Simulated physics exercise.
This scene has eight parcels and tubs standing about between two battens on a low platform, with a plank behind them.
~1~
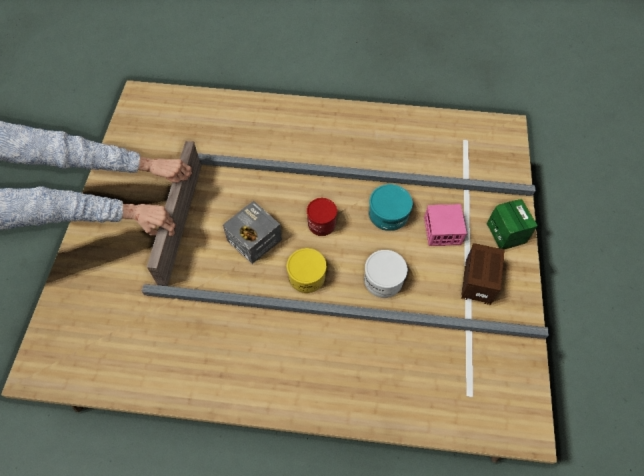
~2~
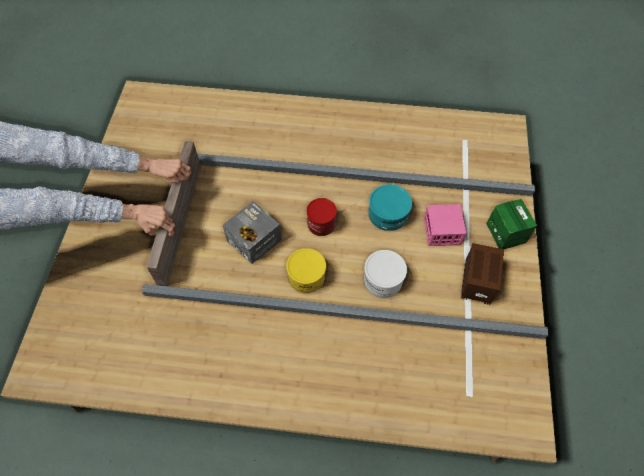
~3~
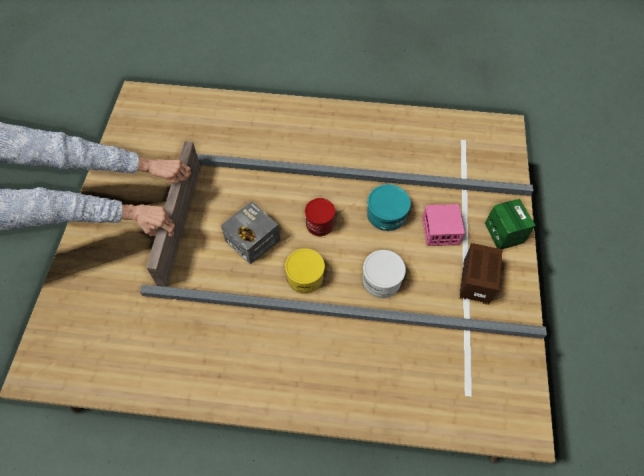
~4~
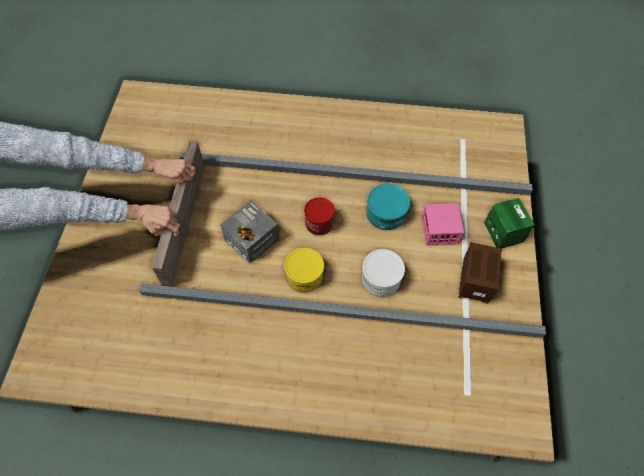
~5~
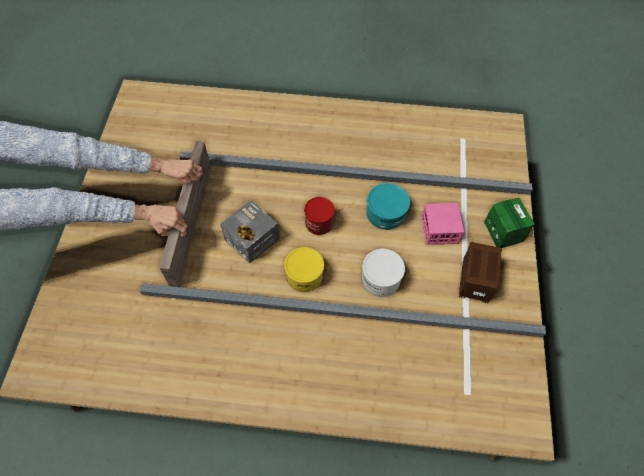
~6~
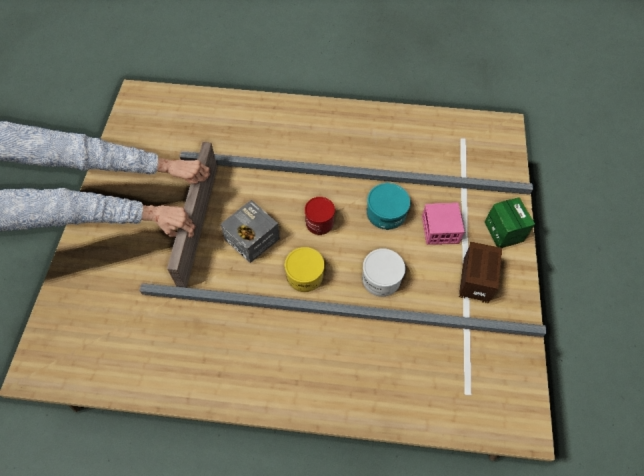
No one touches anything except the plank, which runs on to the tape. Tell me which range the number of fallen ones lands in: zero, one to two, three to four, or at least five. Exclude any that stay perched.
It ends with just one or a pair down.
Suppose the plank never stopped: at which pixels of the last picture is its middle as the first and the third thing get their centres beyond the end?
At roughly (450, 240), then roughly (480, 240).
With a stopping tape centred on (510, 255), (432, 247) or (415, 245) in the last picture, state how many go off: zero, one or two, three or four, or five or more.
Taking them in turn, either three or four; no fall at all; no fall at all.
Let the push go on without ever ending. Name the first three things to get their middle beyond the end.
In order: The green parcel, the brown tote, the white pail.
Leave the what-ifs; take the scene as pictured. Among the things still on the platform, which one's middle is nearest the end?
The white pail ends up foremost.
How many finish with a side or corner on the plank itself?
Contact count: 4.
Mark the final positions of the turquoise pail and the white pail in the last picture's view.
About (487, 201), and the other about (527, 295).
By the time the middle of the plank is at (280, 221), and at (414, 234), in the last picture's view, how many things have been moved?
First 3 and then 7.
Early on, none off yet; green parcel at rest near (509, 223); brown tote at rest near (480, 273); pink crate at rest near (443, 224).
A while later, none off yet; green parcel at rest near (509, 223); brown tote travelled a little near (503, 272); pink crate travelled about its own width near (467, 227).
Finally, the number that fall off is one or two; lost, brown tote and green parcel.
